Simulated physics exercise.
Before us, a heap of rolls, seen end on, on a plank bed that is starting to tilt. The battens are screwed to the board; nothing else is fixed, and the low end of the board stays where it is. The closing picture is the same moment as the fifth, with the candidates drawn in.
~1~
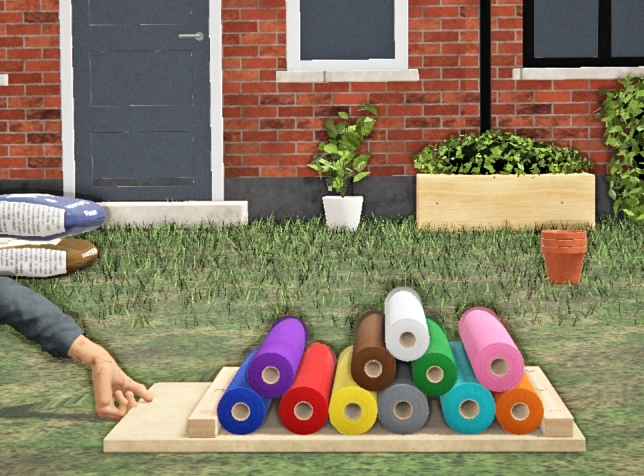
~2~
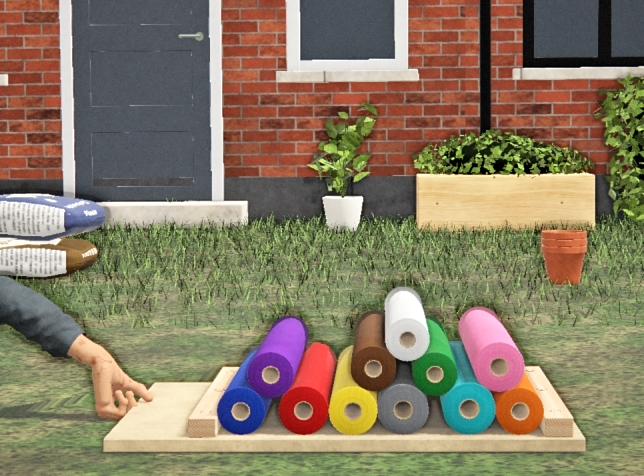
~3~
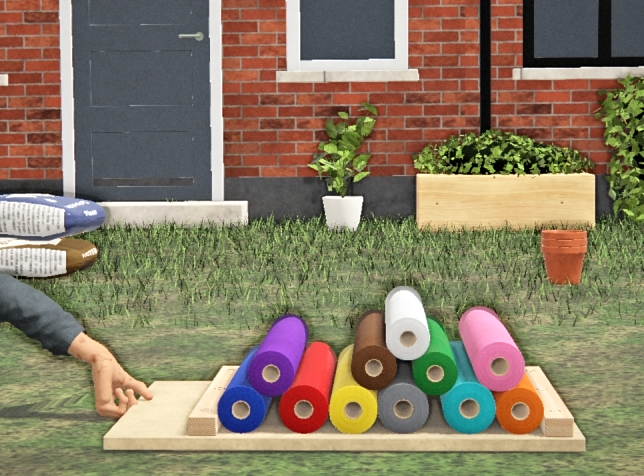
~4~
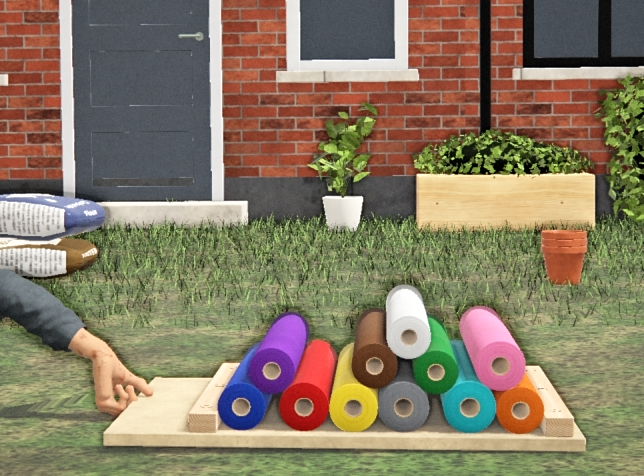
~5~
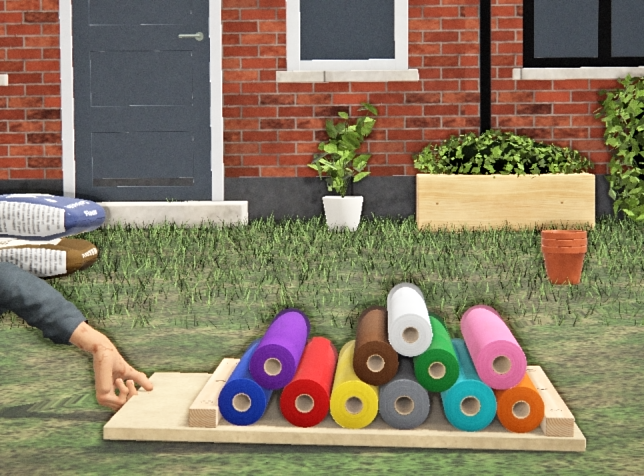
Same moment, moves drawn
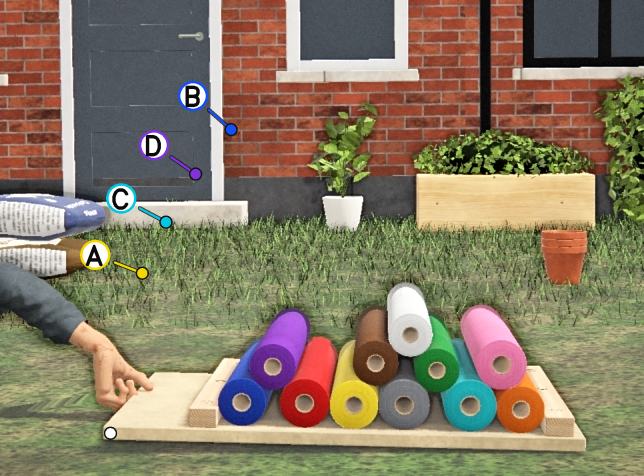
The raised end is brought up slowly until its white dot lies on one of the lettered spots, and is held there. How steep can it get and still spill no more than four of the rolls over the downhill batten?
Raise it to C.
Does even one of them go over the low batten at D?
Yes, at D.
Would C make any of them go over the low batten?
Yes, at C.
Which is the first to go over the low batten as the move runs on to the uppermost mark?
It is the pink one.
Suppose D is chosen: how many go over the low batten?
With D, five.
On the marked copy, A at (142, 273); B at (231, 130); C at (166, 222); D at (196, 174); the white dot at (111, 433).
With C. Early on, board at 17°.
Further on, board at 28°.
At the end, board at 28°, one over the low batten (pink).
As for the rest, A none over the low batten; B five over the low batten; D five over the low batten.
